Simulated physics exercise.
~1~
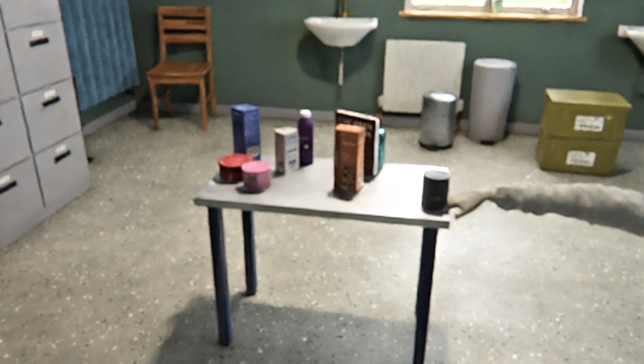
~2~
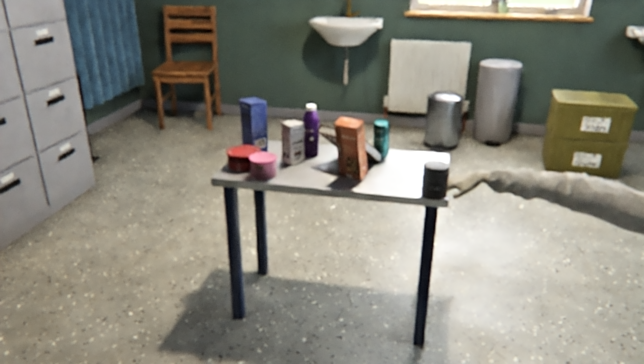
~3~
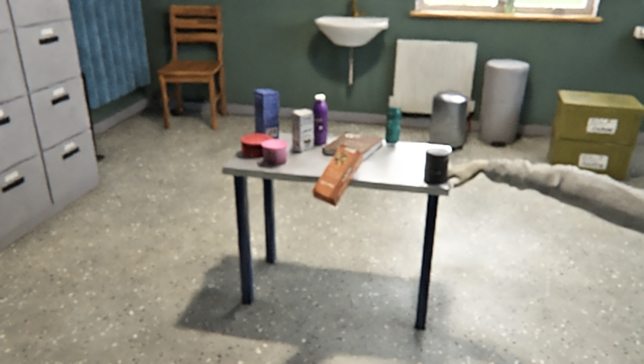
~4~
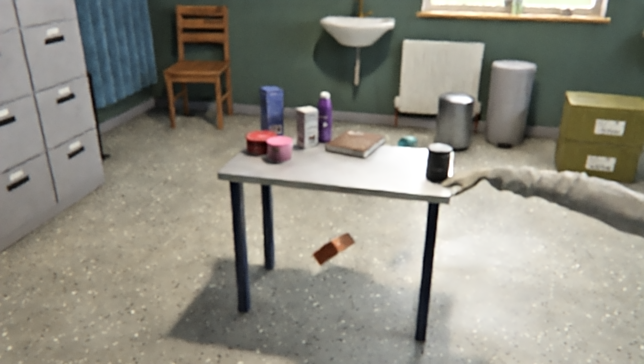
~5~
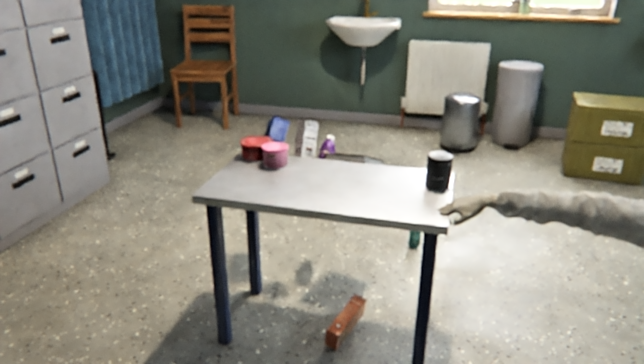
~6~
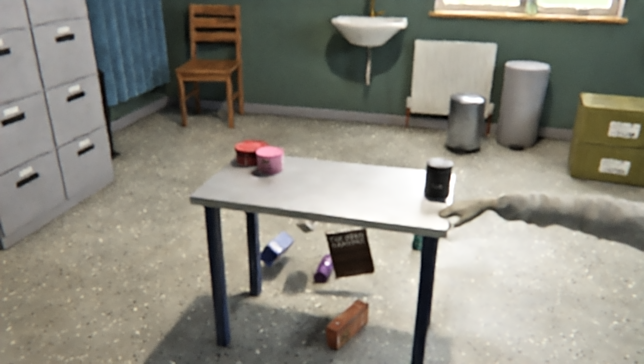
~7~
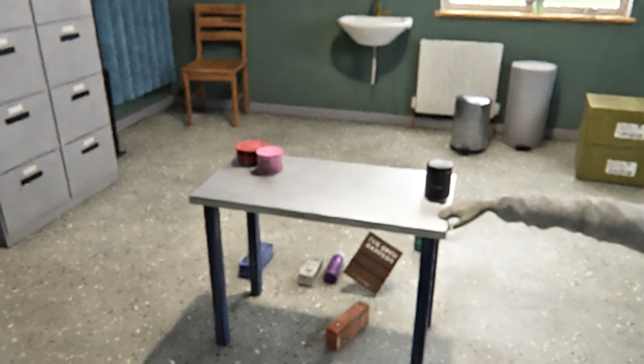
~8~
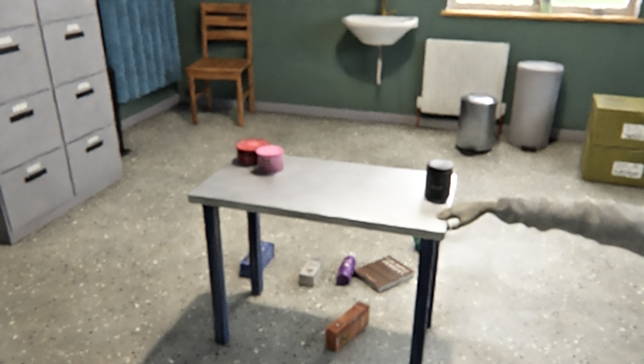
A small table gripped by a gloved hand slid away and then jerked back, sending the orange packet off the front and the book, purple bottle and other cartons off the back, until only two round tubs and a black jar stayed on top.
